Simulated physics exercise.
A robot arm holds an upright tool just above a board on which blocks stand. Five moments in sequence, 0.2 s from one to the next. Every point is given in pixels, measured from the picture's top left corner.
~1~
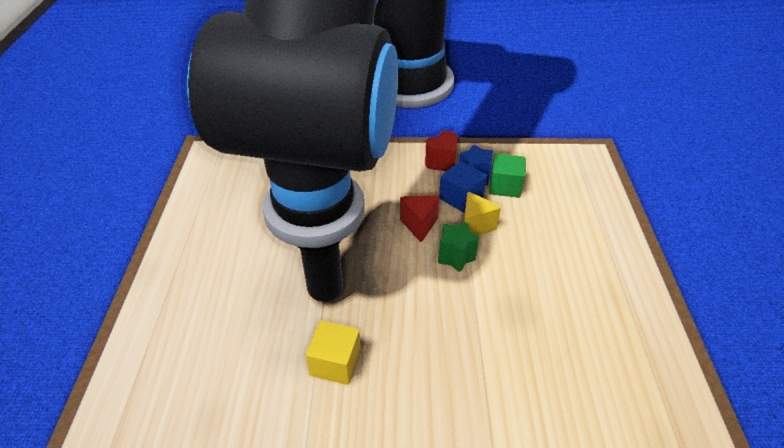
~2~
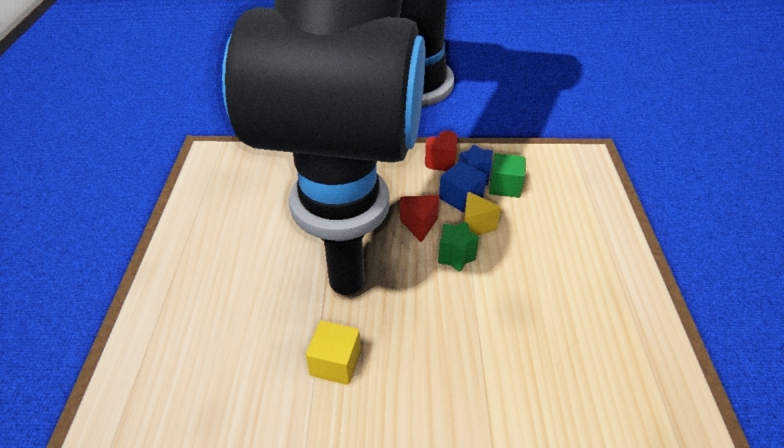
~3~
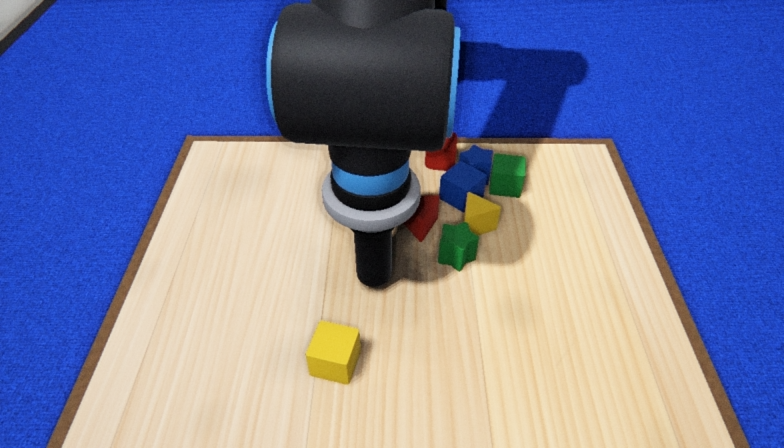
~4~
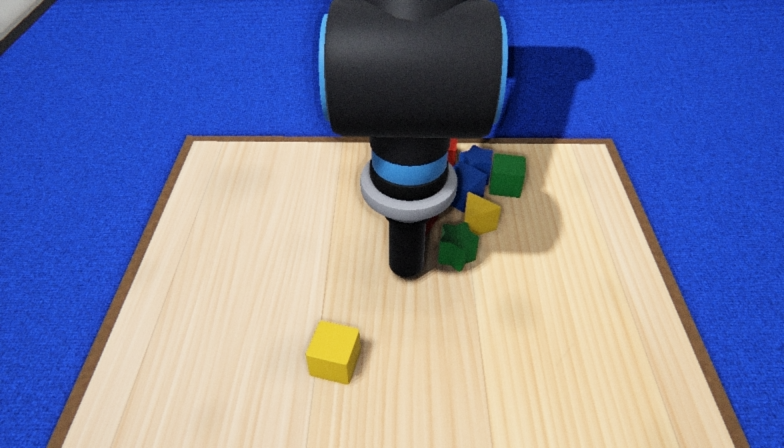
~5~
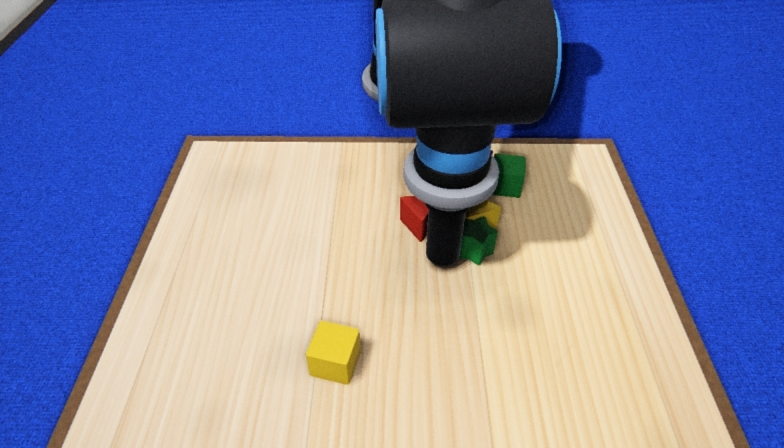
In the video, a black robot arm with blue bands moves its upright tool rightward and slightly away across a wooden board toward clustered coloured blocks, then nudges the green star to the right, while a yellow cube stays still.
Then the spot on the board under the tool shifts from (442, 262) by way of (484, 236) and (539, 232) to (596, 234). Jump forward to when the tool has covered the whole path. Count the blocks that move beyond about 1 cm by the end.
This push will displace two blocks.
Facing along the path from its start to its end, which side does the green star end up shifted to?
Its sideways move is to the right.
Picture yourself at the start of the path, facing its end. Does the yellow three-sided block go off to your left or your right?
Moves left.
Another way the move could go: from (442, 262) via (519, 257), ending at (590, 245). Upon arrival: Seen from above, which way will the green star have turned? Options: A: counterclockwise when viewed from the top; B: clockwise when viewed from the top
My answer is option A.
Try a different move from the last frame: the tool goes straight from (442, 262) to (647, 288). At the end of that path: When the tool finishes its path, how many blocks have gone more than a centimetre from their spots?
One gets moved.
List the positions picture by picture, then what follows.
Tool tip at (325, 289); block tops, red three-sided block at (421, 204); green star at (459, 234); yellow three-sided block at (479, 205), in the first picture.
Tool at (347, 283); blocks unchanged, in the second picture.
Tool at (374, 275); blocks unchanged, in the third picture.
Tool at (406, 266); blocks unchanged, in the fourth picture.
Tool at (443, 255); red three-sided block at (421, 204); green star at (477, 229); yellow three-sided block at (479, 205), in the fifth picture.
The first path, step by step. One third of the way, tool at (487, 228); green star at (520, 221); yellow three-sided block at (485, 194), turned 25° clockwise.
Two thirds of the way, tool at (543, 225); green star at (567, 230), turned 55° clockwise; yellow three-sided block at (488, 192), turned 15° clockwise.
At the end, tool at (598, 227); red three-sided block in place; green star at (577, 233), turned 90° clockwise; yellow three-sided block at (488, 192), turned 15° clockwise.
